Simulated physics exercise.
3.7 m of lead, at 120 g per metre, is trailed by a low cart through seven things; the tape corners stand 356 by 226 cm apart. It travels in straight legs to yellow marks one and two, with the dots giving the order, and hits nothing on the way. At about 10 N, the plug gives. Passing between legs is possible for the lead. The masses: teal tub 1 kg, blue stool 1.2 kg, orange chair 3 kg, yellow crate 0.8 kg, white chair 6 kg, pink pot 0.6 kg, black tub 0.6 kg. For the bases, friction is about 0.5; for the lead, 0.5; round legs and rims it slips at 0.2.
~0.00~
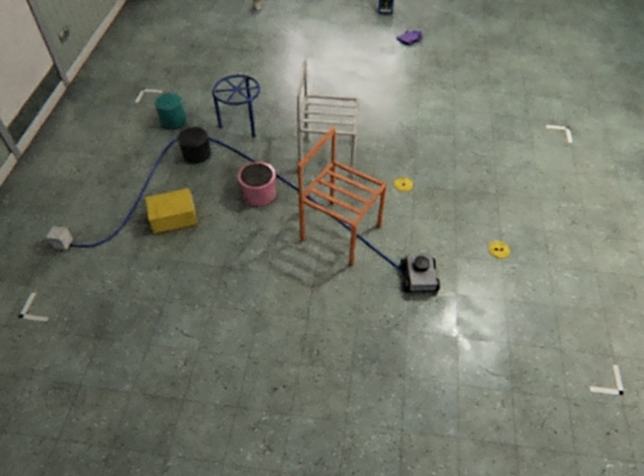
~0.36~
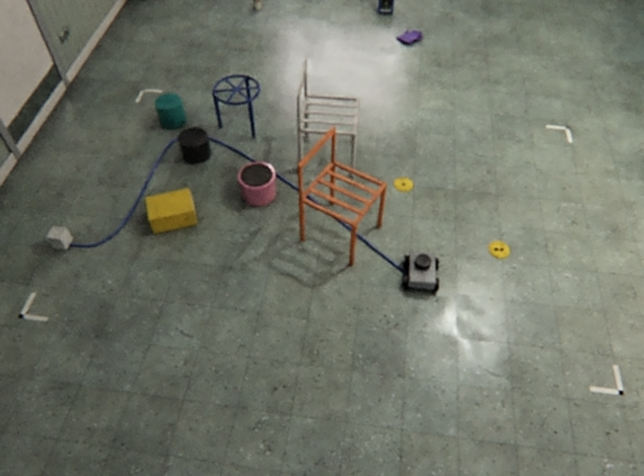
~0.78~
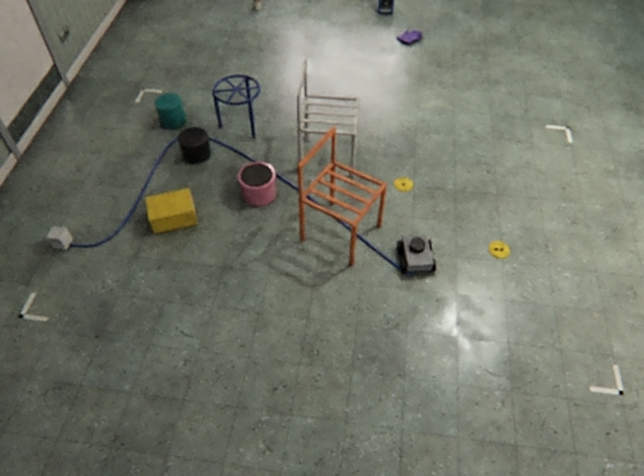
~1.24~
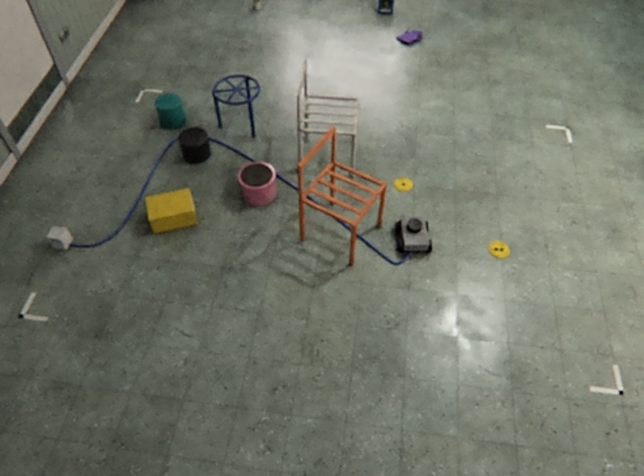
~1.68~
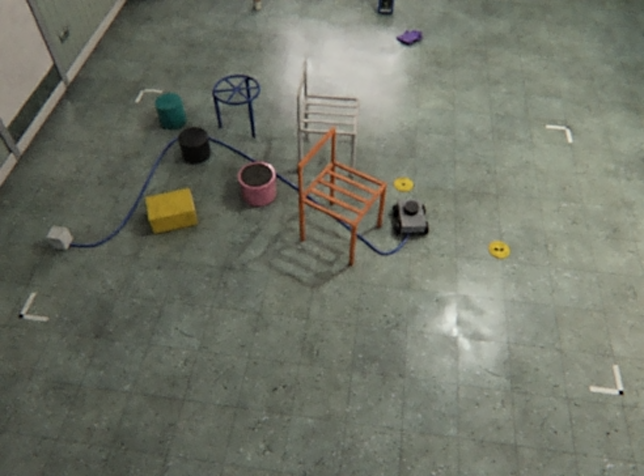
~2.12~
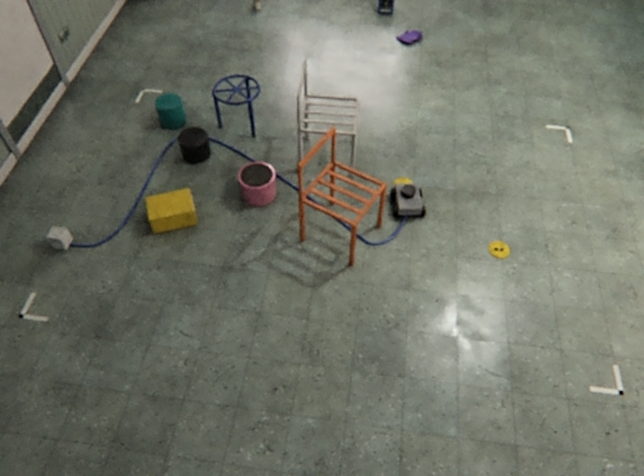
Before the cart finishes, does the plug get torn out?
No.
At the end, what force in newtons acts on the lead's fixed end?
Roughly 0 N.
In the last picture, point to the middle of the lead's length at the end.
The halfway point sits near pixel (258, 170).
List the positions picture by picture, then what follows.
Orange chair (343, 191); blue stool (237, 88); pink pot (257, 175); marks (403, 185) (499, 250); lead runs through (113, 235) (157, 162) (228, 146); cart (420, 284), in the first picture.
Lead runs through (113, 235) (228, 146); cart (420, 282), in the second picture.
Lead runs through (113, 235) (228, 146); cart (417, 265), in the third picture.
Lead runs through (113, 235) (228, 146); cart (414, 245), in the fourth picture.
Lead runs through (113, 235) (228, 146); cart (411, 227), in the fifth picture.
Orange chair (343, 191); blue stool (237, 88); pink pot (257, 175); lead runs through (113, 235) (157, 162) (228, 146); cart (408, 210), in the sixth picture.
By 3.0 s, cart at (408, 187), lead slack at the fixed end; nothing else has moved.
By 3.8 s, cart at (439, 208), lead slack at the fixed end; nothing else has moved.
By 4.6 s, cart at (472, 231), lead slack at the fixed end; nothing else has moved.
By 5.5 s, cart at (498, 248), lead slack at the fixed end; nothing else has moved.
By 5.9 s, cart at (498, 248), lead slack at the fixed end; nothing else has moved.
